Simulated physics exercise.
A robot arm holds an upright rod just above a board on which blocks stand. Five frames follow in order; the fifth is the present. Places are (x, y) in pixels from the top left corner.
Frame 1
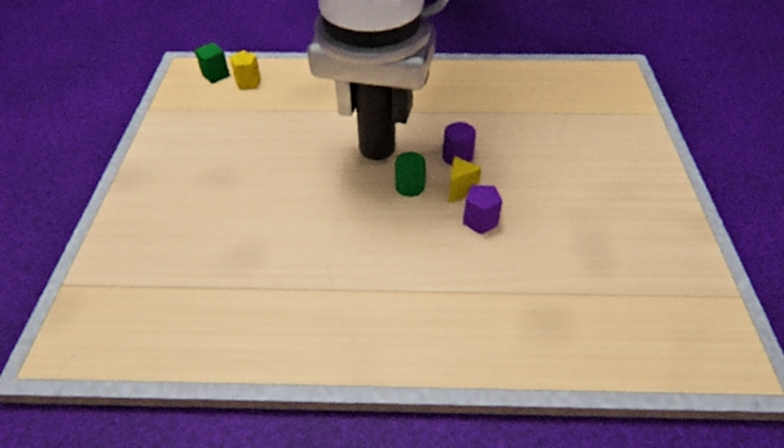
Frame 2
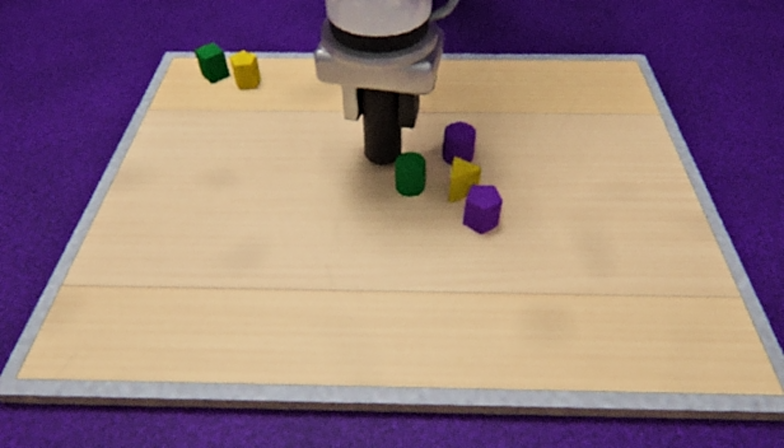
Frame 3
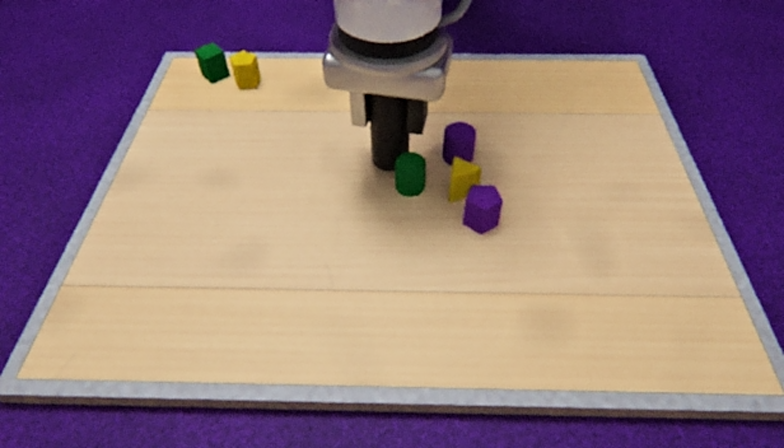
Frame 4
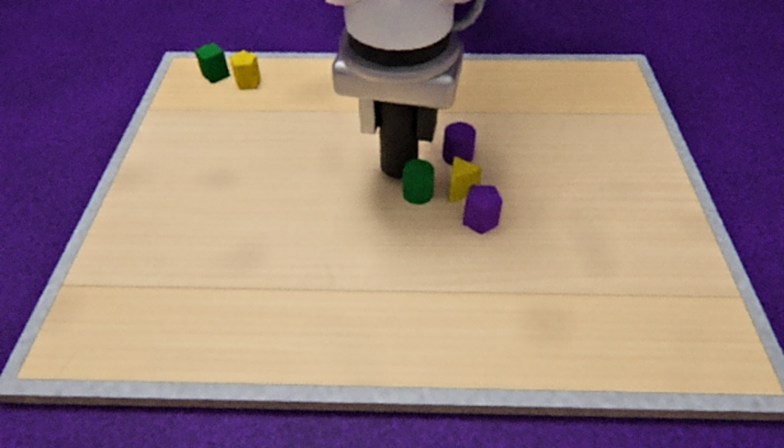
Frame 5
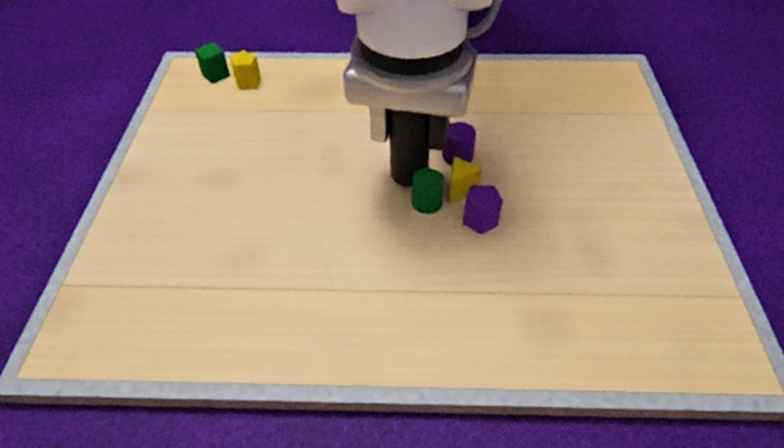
A robot arm moves down and right, nudging the green round block slightly that way.
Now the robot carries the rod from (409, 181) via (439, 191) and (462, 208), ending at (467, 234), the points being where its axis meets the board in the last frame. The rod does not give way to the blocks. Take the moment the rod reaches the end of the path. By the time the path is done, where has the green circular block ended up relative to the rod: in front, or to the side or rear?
The green circular block is leading.
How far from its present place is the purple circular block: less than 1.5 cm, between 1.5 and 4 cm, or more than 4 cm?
My prediction: Under 1.5 cm.
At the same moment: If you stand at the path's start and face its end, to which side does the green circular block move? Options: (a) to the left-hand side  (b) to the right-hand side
Answer: B.
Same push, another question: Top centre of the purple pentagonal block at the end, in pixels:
At the end it should sit near (509, 218).
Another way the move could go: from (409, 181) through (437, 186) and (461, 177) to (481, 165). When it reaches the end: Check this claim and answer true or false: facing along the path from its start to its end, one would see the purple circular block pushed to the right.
That claim is false.
The first path, step by step. One third of the way, rod at (440, 183); green circular block at (447, 191); yellow triangular piece at (473, 169).
Two thirds of the way, rod at (463, 200); green circular block at (453, 209); yellow triangular piece at (494, 175), turned 20° anticlockwise; purple pentagonal block at (495, 204), turned 20° anticlockwise.
At the end, rod at (468, 226); green circular block at (447, 231); purple circular block in place; yellow triangular piece at (494, 175), turned 20° anticlockwise; purple pentagonal block at (509, 218), turned 85° anticlockwise.
